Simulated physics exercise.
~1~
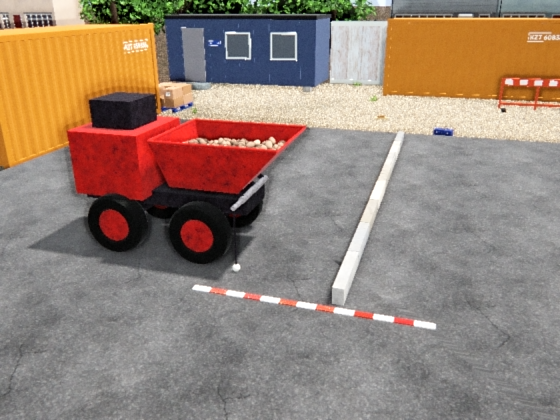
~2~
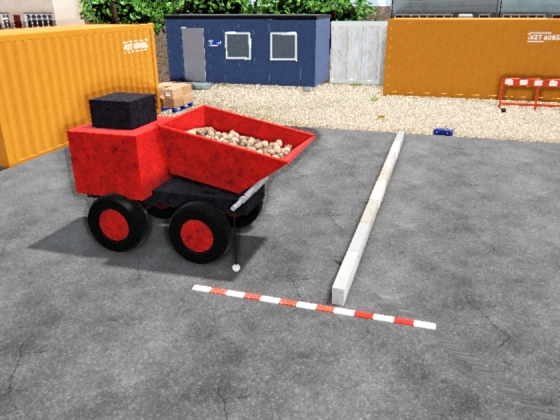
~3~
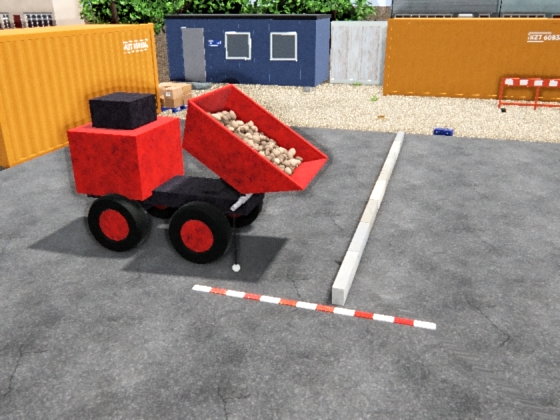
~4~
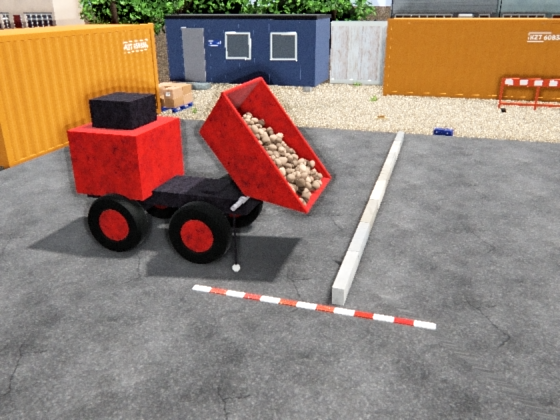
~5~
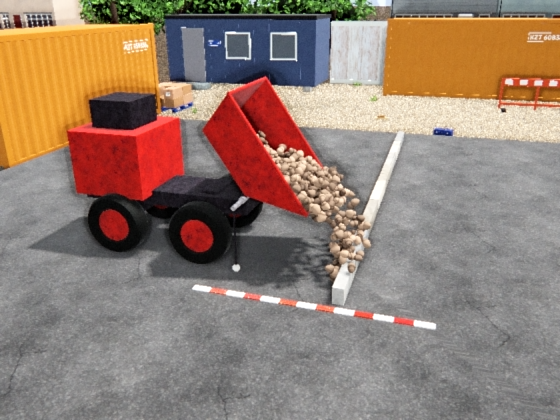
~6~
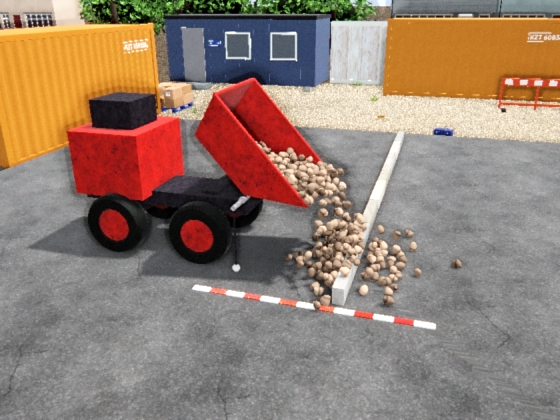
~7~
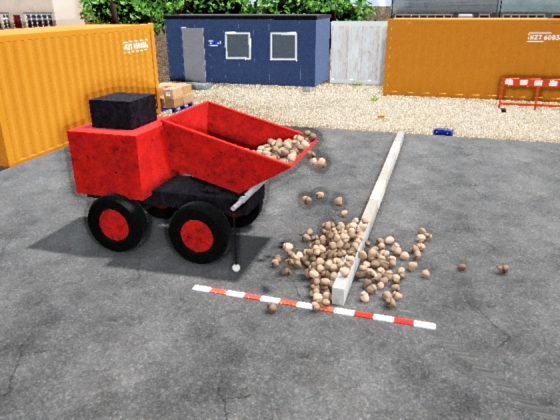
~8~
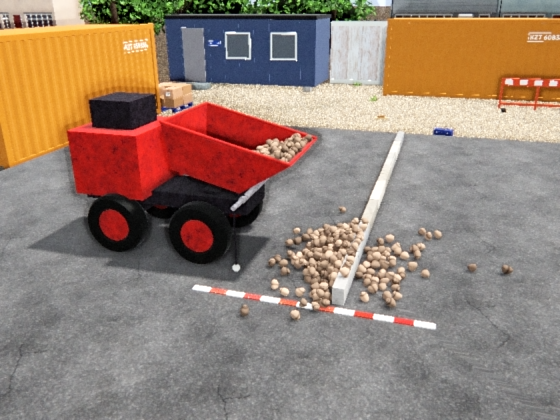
Red dumper skip tipping forward, spilling rounded stones on both sides of a pale kerb, then lowering partway with many still inside.
